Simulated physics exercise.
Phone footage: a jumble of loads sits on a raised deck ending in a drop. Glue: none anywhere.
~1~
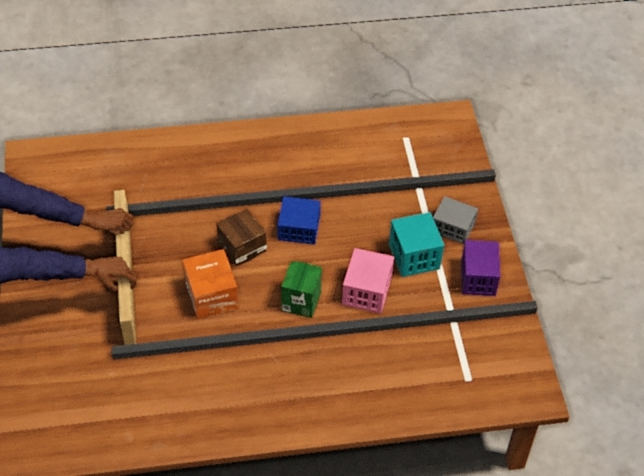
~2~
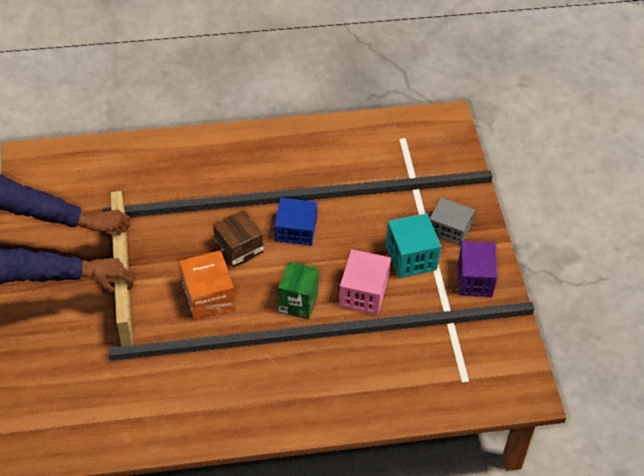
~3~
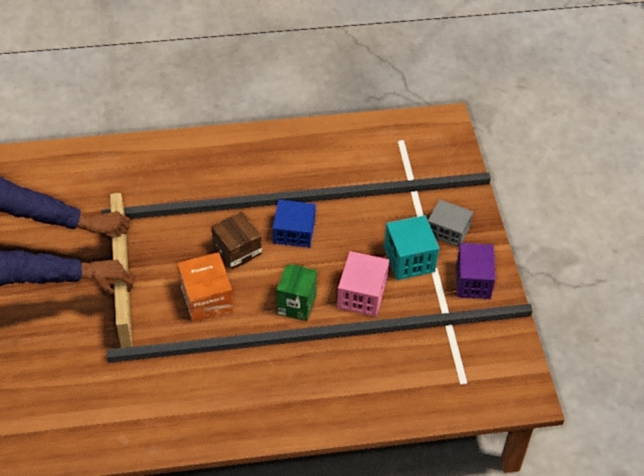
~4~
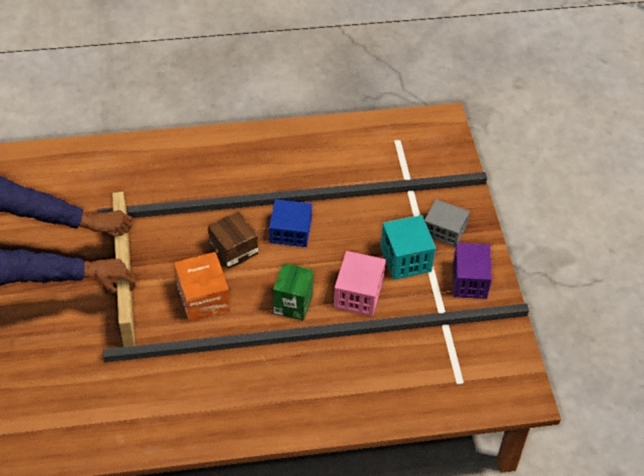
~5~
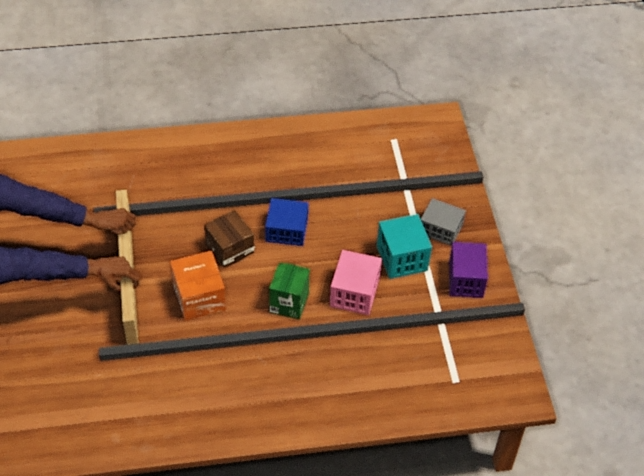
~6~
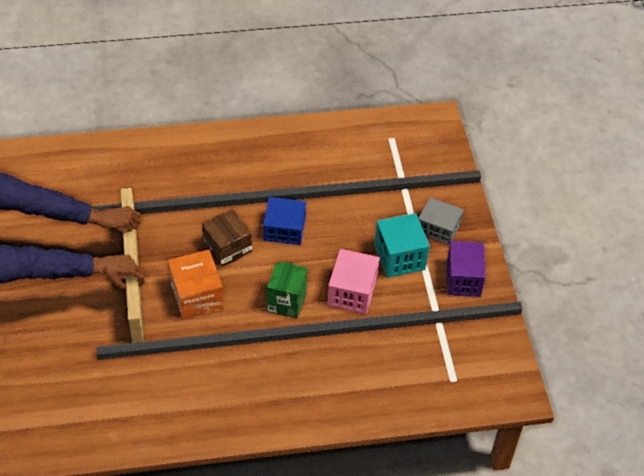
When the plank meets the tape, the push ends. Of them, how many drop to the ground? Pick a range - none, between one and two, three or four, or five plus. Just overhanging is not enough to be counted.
Range: Between one and two.
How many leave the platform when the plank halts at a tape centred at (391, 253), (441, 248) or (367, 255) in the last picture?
Try by try, 1, 2 and 0.
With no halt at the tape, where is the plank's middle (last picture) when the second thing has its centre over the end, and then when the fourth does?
Near (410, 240) first, near (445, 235) second.
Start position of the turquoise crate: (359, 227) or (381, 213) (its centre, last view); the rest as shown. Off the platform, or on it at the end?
Well, in that order, it hangs on, then it hangs on.
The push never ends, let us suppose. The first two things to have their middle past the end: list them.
Listed earliest first, it's the purple crate and then the pink crate.
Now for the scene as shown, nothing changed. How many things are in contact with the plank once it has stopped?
3 end up touching it.
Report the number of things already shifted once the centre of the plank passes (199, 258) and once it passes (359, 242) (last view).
Moved so far: 1, later 8.
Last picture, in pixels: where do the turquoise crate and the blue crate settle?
In the last picture the turquoise crate sits around (476, 223) and the blue crate around (427, 195).
Soon after, none off yet; purple crate at rest near (466, 269); grey crate at rest near (440, 221); turquoise crate at rest near (401, 246).
Then, none off yet; purple crate at rest near (466, 269); grey crate moving near (442, 219); turquoise crate moved a little near (419, 239).
Further on, none off yet; purple crate moved about its own width near (504, 264); grey crate moved a little near (444, 214); turquoise crate moved about its own width near (432, 234).
At rest, the number that fall off is one or two; fallen, pink crate and purple crate.
